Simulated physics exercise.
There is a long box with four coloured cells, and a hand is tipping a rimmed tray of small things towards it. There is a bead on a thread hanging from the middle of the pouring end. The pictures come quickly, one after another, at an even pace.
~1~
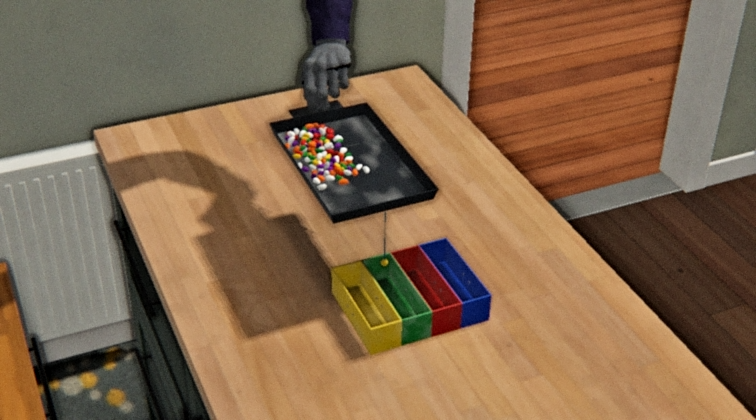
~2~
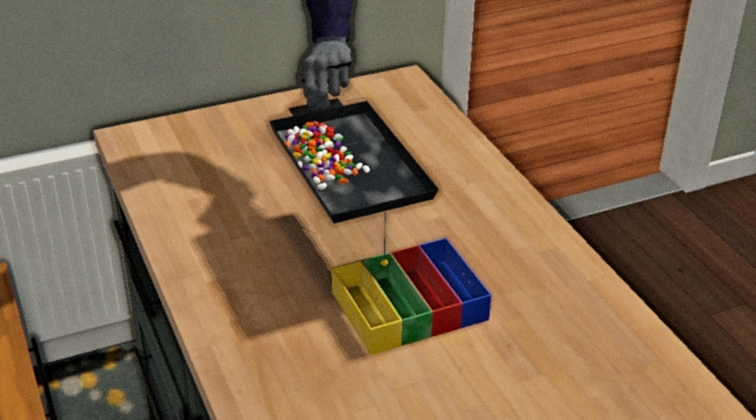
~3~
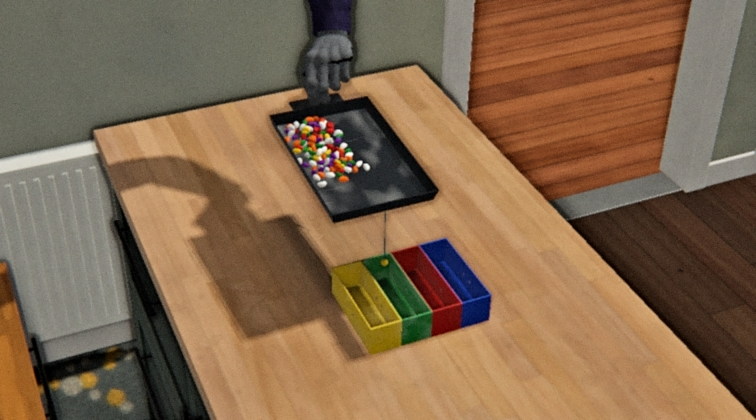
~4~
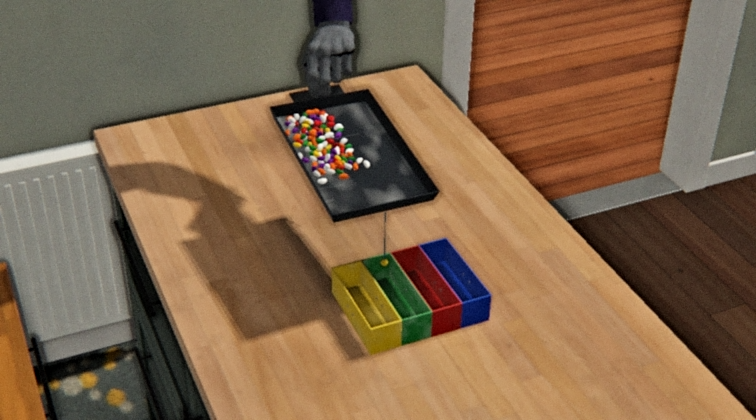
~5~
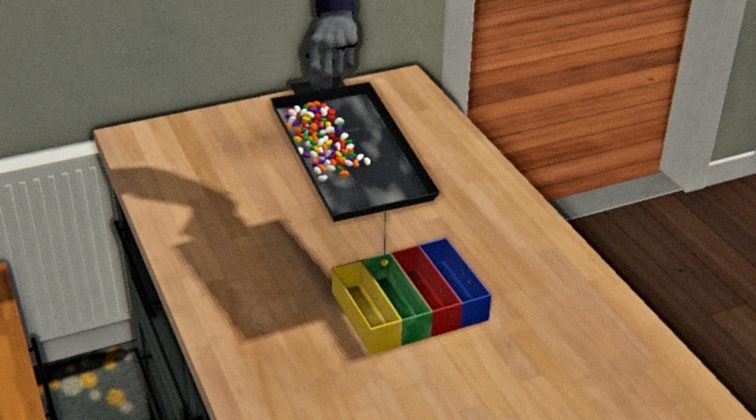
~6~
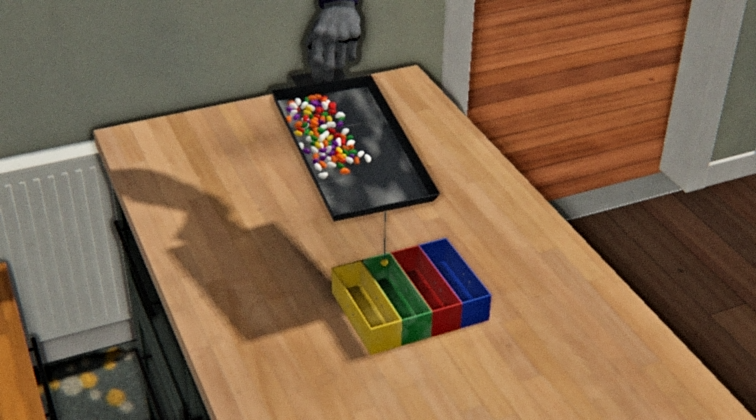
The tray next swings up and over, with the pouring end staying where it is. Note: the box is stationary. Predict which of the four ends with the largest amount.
The red one ends with the most.
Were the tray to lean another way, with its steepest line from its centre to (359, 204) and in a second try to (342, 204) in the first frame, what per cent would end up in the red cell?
In turn some 0 and 0 per cent.
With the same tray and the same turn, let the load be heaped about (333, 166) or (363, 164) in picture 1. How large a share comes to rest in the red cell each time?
40 per cent for the first try, 40 per cent for the second.
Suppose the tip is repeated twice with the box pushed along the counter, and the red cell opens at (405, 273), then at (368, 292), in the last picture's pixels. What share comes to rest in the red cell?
30 %, then 10 %.
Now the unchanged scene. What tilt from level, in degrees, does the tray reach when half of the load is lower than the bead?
Angle reached: About 110°.
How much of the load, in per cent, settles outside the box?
0 per cent.
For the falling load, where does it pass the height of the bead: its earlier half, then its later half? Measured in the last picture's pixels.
Points: About (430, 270), then about (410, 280).
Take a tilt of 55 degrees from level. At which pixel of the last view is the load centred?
Look about (391, 193) in the last picture.
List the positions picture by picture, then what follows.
In the first picture, corners of the pouring end (334, 212) and (434, 188), level; middle of the load (319, 152), jelly beans; bead on its thread (384, 262); yellow cell (386, 335); green cell (416, 326); red cell (446, 318); blue cell (476, 309).
In the second picture, corners of the pouring end (334, 212) and (434, 188), level; middle of the load (319, 151).
In the third picture, corners of the pouring end (334, 212) and (434, 189), tipped barely, lowest at the right corner; middle of the load (319, 147).
In the fourth picture, corners of the pouring end (335, 212) and (435, 190), tipped a little, lowest at the right corner; middle of the load (319, 142).
In the fifth picture, corners of the pouring end (335, 212) and (435, 191), tipped a little, lowest at the right corner; middle of the load (320, 136).
In the sixth picture, corners of the pouring end (336, 212) and (436, 192), tipped a little, lowest at the right corner; middle of the load (320, 131); yellow cell (386, 335); green cell (416, 326); red cell (446, 318); blue cell (476, 309).
Just after the last frame, tray tipped steeply; almost all on the tray; just a few falling or outside the box.
A moment on, tray tipped right over; almost all on the tray; about a tenth in the blue cell; just a few in the red cell.
Further on, tray tipped past a quarter turn; roughly half in the red cell; roughly a quarter in the green cell; roughly a quarter in the blue cell; about a tenth in the yellow cell; just a few falling or outside the box.
When it is over, tray tipped past a quarter turn; roughly half in the red cell; roughly a quarter in the green cell; roughly a quarter in the blue cell; about a tenth in the yellow cell; just a few outside the box.
